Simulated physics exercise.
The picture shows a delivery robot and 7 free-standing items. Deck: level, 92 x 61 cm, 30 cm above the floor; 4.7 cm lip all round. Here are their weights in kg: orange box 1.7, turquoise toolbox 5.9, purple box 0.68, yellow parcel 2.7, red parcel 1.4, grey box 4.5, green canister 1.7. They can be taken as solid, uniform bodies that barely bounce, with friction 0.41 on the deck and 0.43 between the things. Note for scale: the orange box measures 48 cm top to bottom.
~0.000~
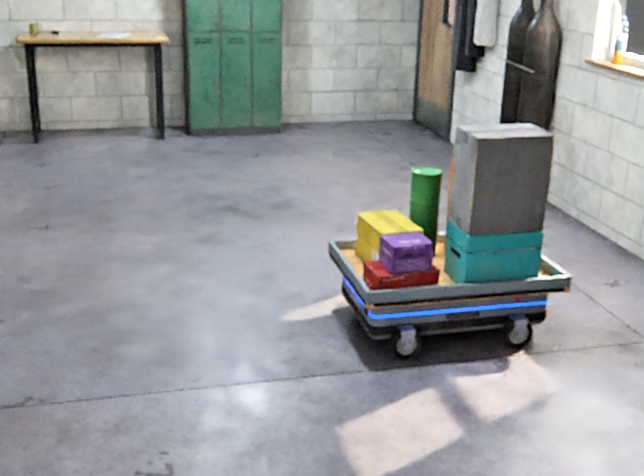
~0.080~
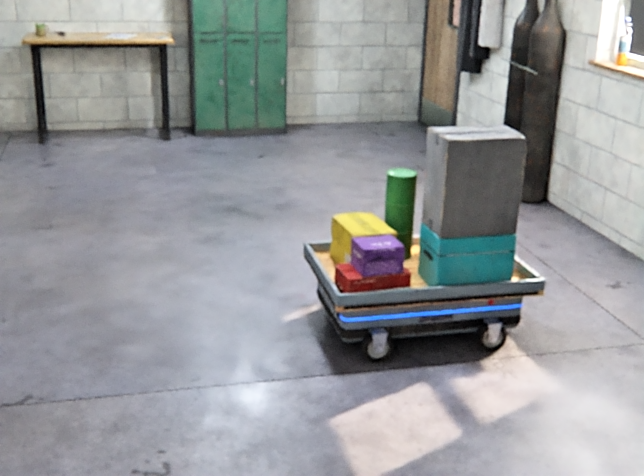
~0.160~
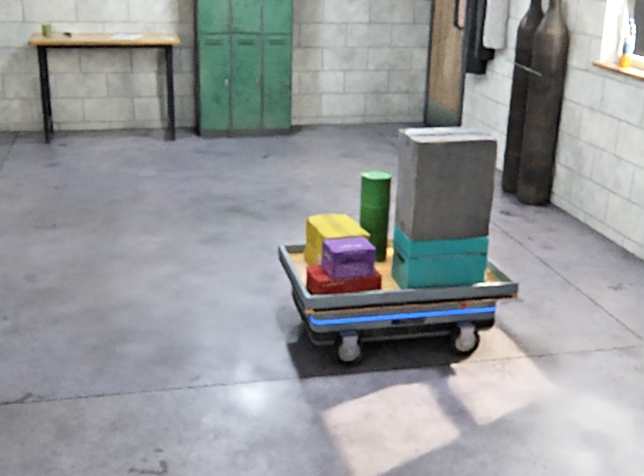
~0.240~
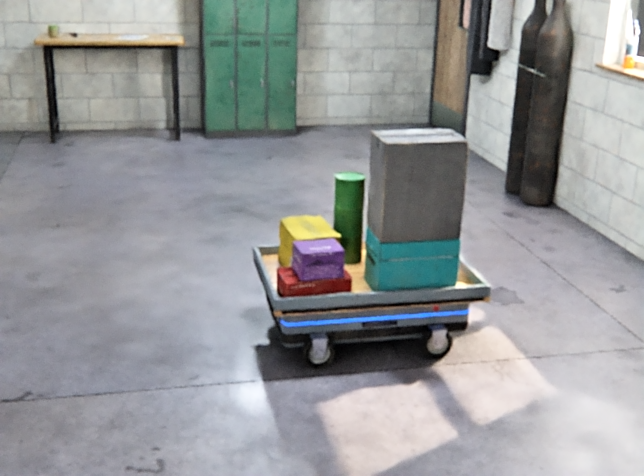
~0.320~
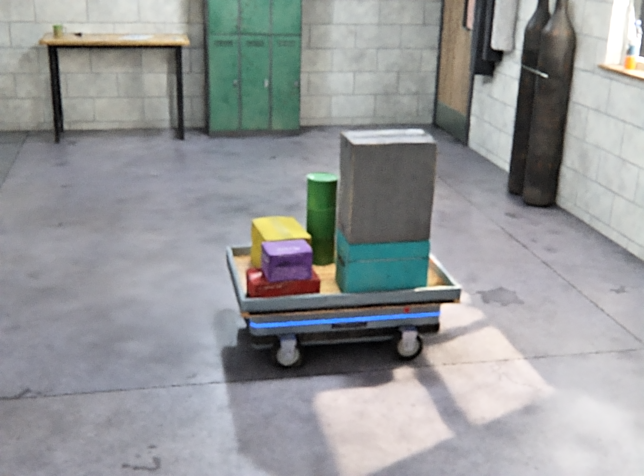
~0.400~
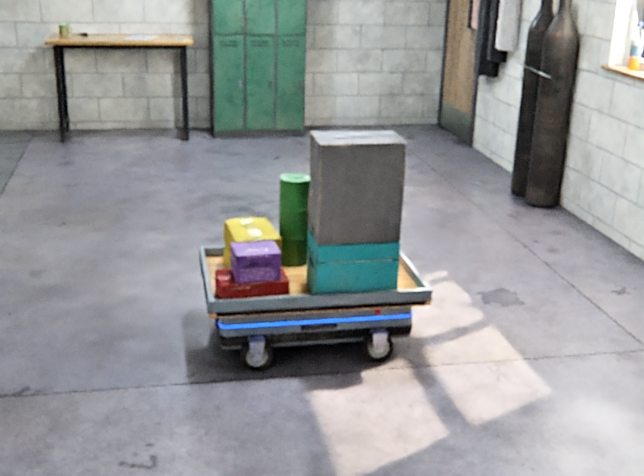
A low wheeled cart carrying a tall grey box on a turquoise one, a green canister, and smaller yellow, purple and red boxes rolled steadily leftward across a grey floor, crossing a patch of sunlight.
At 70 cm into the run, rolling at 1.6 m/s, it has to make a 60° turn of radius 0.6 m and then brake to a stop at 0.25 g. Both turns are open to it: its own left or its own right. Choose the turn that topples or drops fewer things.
Left.
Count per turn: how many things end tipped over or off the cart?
Turn left = 1, turn right = 3.
Turning left. At 0.70 s, cart has run 112 cm, turned 26°; orange box moved 2 cm near (238, 229); green canister 24° off upright; purple box moved 12 cm.
After 0.90 s, cart has run 144 cm, turned 54°; green canister now off the cart; orange box moved 8 cm near (168, 250); turquoise toolbox moved 2 cm near (235, 296).
After 1.30 s, cart has run 198 cm, turned 60°; orange box moved 9 cm near (85, 303); turquoise toolbox moved 2 cm near (172, 354); purple box moved 6 cm.
In the end (2.1 s), off the cart, green canister; the other 6 under 10 cm from the start. In the last view, orange box near (56, 322), turquoise toolbox near (147, 377).
Turning right instead, purple box, grey box and green canister tipped over or off the cart, 3 of 7 in all.
